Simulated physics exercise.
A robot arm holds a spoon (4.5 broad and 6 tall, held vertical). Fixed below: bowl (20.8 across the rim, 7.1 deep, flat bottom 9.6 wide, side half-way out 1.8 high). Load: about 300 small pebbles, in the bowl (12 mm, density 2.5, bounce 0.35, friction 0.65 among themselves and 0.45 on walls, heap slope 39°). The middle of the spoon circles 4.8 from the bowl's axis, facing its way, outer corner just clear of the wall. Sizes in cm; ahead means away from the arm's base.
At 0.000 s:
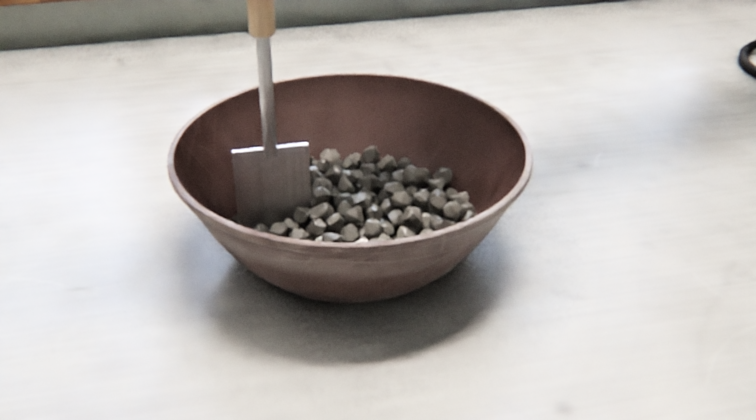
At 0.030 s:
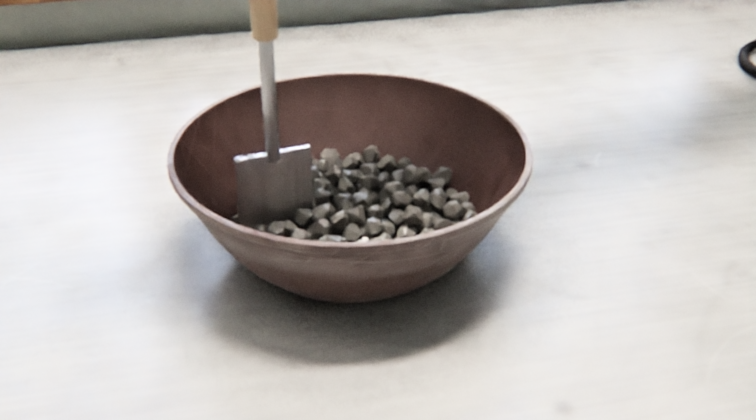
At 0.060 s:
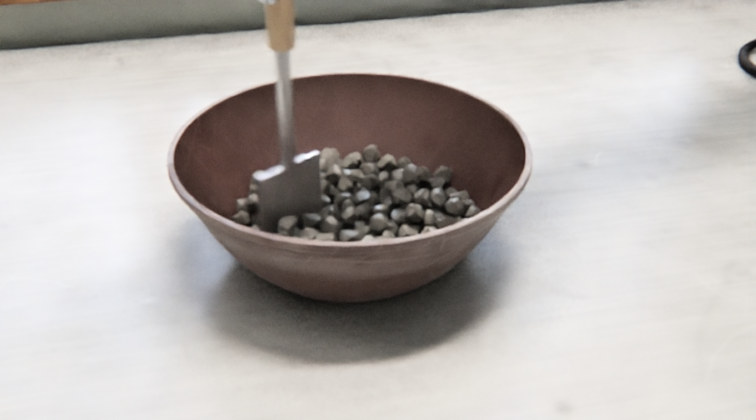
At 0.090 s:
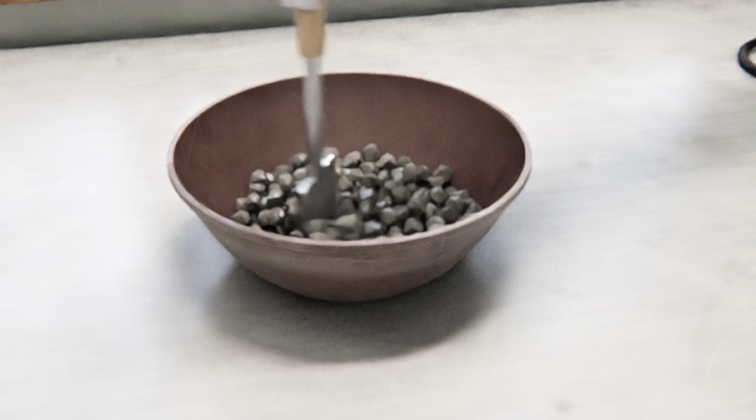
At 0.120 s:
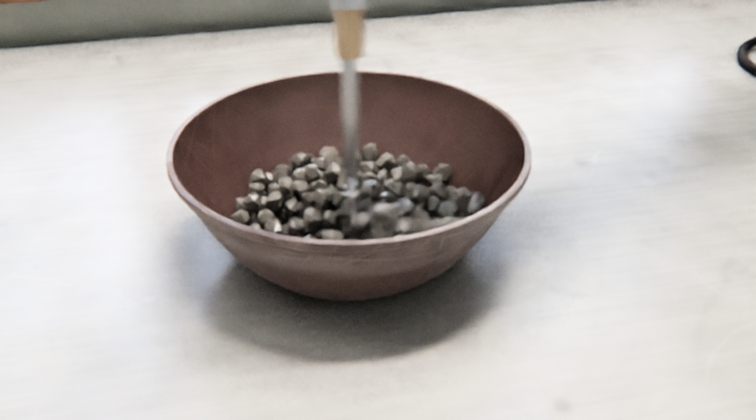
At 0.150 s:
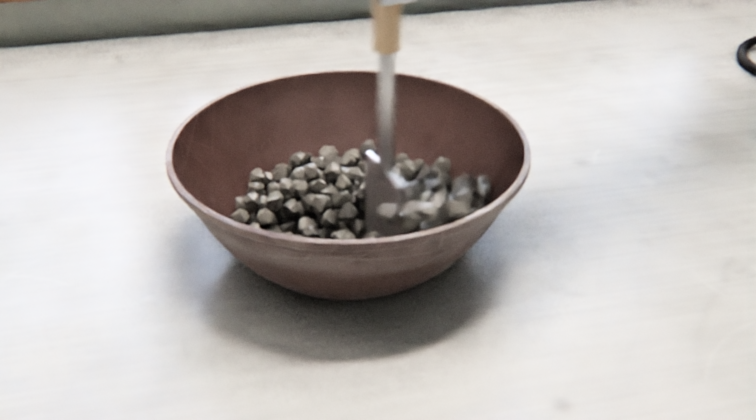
Brown bowl of small grey pebbles on a pale surface, a wooden-handled flat metal tool turning and sweeping rightward through them.
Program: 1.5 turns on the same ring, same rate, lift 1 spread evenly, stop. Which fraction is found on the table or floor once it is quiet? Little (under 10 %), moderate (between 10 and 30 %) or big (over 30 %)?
A moderate share, between 10 and 30 %, ends on the table or floor.
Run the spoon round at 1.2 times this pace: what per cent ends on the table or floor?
About 25 per cent.
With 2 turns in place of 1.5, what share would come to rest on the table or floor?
Then about 20 per cent.
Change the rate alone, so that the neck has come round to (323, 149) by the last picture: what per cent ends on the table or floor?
Some 0 per cent.
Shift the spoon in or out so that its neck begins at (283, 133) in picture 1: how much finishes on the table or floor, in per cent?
Some 5 per cent.
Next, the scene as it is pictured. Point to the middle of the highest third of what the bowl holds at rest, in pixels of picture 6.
Near (415, 180).
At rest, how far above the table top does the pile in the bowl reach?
Some 6.5 cm.
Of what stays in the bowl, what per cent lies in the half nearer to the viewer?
About 45 per cent.
By 0.36 s, 271° round, highest piece 11 above the table; 281 in the bowl, 5 on the table or floor, 11 in flight or on the tool.
By 0.58 s, 80° round, highest piece 9 above the table; 266 in the bowl, 25 on the table or floor, 6 in flight or on the tool.
By 0.88 s, 180° round, highest piece 6 above the table; 253 in the bowl, 44 on the table or floor.
By 1.58 s, 180° round, highest piece 6 above the table; 253 in the bowl, 44 on the table or floor.
Final count, 253 in the bowl, 44 on the table or floor. That is 15 % on the table or floor.
